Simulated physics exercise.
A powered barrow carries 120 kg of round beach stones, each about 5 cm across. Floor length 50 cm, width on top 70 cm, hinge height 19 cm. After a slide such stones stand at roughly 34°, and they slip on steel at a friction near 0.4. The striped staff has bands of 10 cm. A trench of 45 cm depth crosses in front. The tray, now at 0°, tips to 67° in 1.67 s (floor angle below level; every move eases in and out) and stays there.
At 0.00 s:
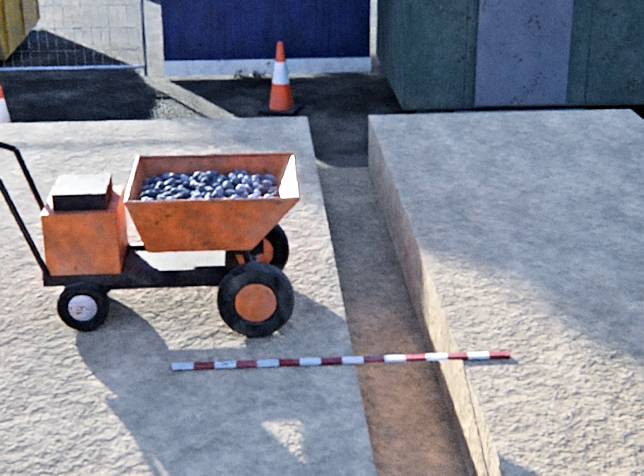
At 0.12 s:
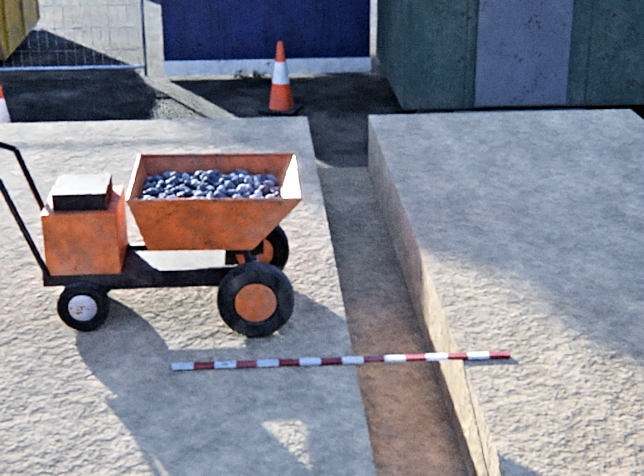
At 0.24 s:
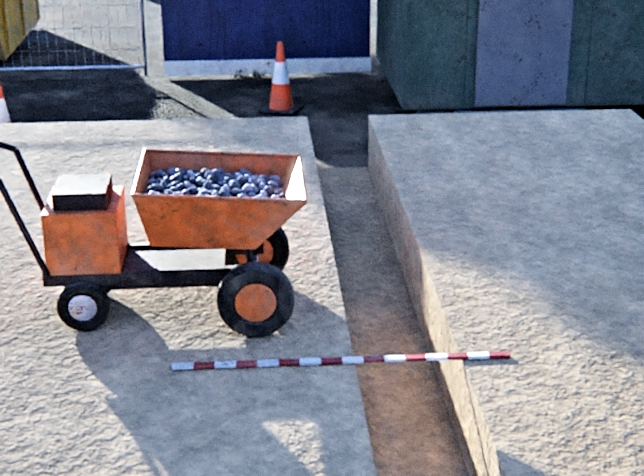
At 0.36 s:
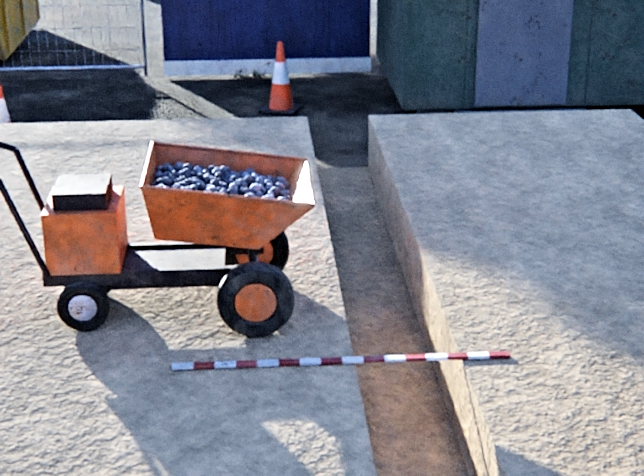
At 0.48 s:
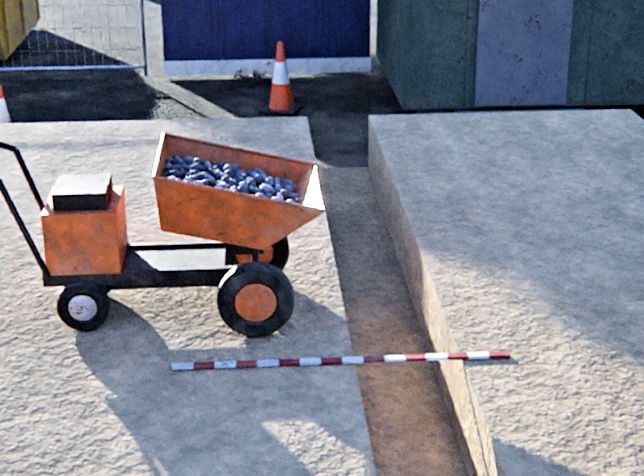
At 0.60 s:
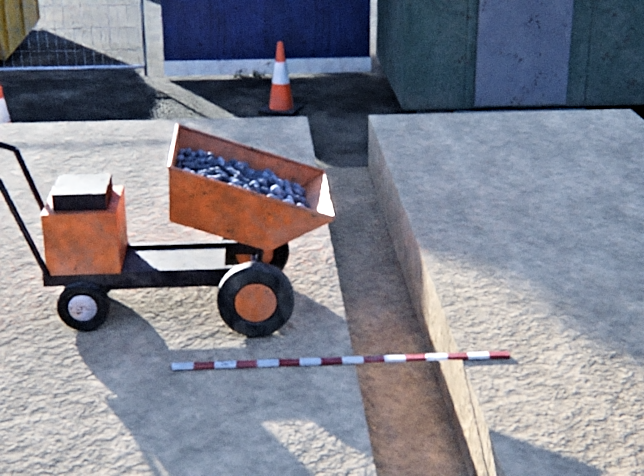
We see an orange powered barrow loaded with dark rounded stones standing on a pale slab beside a trench and striped staff; its tray gradually tilts down to the right, rear edge rising, while the wheels stay still.
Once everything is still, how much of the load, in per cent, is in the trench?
About 100 per cent.
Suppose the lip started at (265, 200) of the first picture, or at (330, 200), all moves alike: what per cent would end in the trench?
About 100 and 75 per cent.
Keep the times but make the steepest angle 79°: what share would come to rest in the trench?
In that case some 100 per cent.
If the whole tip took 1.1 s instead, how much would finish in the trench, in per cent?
Then about 100 per cent.
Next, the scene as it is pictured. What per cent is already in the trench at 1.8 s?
Some 60 per cent.
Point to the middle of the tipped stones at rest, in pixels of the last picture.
Their middle is at about (404, 367).
After 1.2 s the floor is at 56°; 100 % in the tray; the foremost stones are at (369, 242).
After 1.8 s the floor is at 67°; 42 % in the tray, 58 % in the trench; the foremost stones are at (433, 340).
After 2.1 s the floor is at 67°; 16 % in the tray, 84 % in the trench; the foremost stones are at (439, 348).
After 4.1 s the floor is at 67°; 0 % in the tray, 100 % in the trench; the foremost stones are at (435, 346).
